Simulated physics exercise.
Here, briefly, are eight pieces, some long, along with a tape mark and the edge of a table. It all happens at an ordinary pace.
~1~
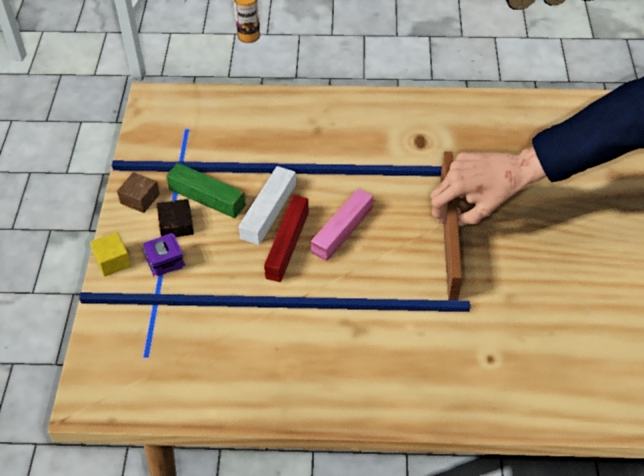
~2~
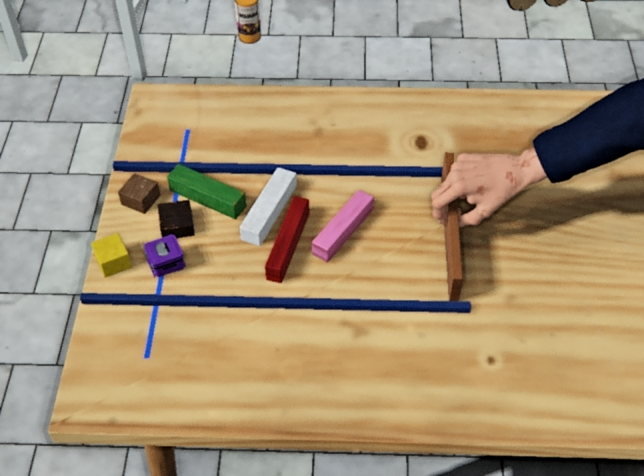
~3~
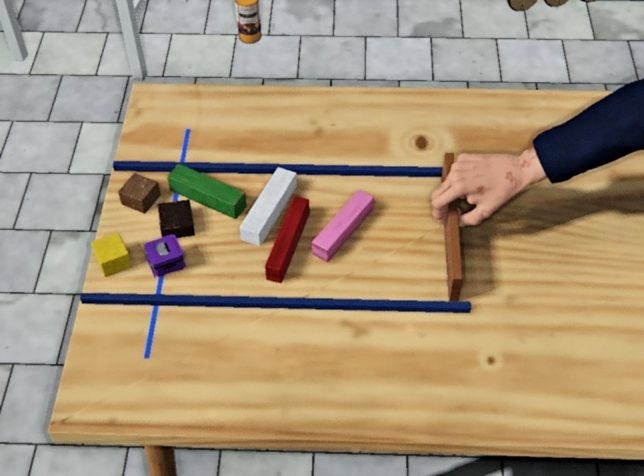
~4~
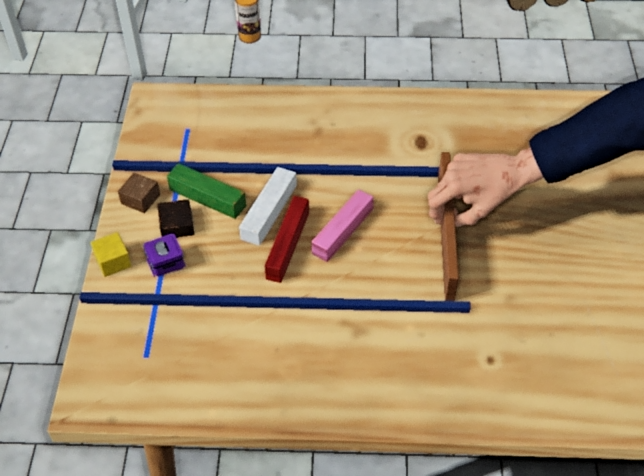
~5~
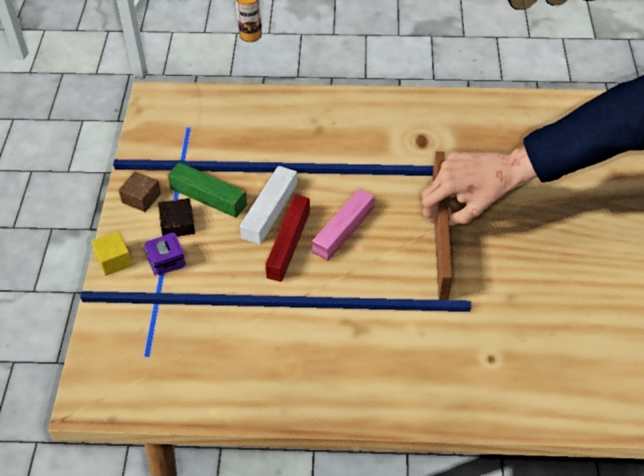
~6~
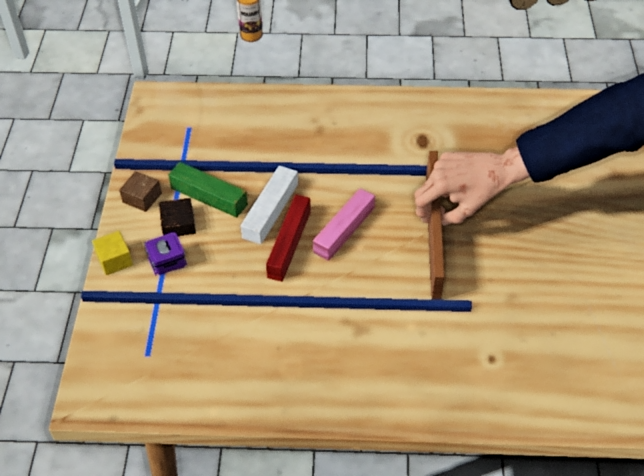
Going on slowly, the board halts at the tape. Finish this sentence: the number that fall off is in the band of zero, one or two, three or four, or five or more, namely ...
Namely three or four.
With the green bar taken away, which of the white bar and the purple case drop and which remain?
Result - white bar: Up; purple case: Up.
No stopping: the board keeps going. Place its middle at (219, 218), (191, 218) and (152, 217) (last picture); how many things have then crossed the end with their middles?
Taking the places in turn, the counts are 0, 1 and 4.
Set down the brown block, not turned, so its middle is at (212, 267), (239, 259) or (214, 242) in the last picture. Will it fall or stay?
Result per try, in order: Not toppled; not toppled; not toppled.
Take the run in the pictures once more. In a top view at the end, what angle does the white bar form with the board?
Roughly 25° out of line.
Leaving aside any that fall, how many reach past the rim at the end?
The count is 1.
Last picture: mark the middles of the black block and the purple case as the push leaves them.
First object: (102, 208); second object: (111, 254).
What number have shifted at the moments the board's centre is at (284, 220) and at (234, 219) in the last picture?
I count 4 first and 6 after.
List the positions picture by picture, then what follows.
In the first frame, yellow block (111, 254); brown block (138, 193); purple case (164, 256); board (451, 224); tape (169, 232).
In the second frame, brown block (139, 193); pink stick (343, 226).
In the third frame, purple case (165, 257); board (451, 225).
In the fourth frame, yellow block (111, 255); white bar (269, 206).
In the fifth frame, brown block (140, 192); green bar (207, 190).
In the sixth frame, yellow block (113, 253); brown block (141, 191); purple case (166, 255); board (435, 223); tape (170, 230).
Soon after, none off yet; yellow block at rest near (113, 253); brown block at rest near (141, 191); purple case at rest near (166, 255).
After that, none off yet; yellow block at rest near (113, 253); brown block displaced about its own width near (116, 196); purple case displaced a little near (151, 254).
In the end, the number that fall off is three or four; gone, green bar, brown block and yellow block.
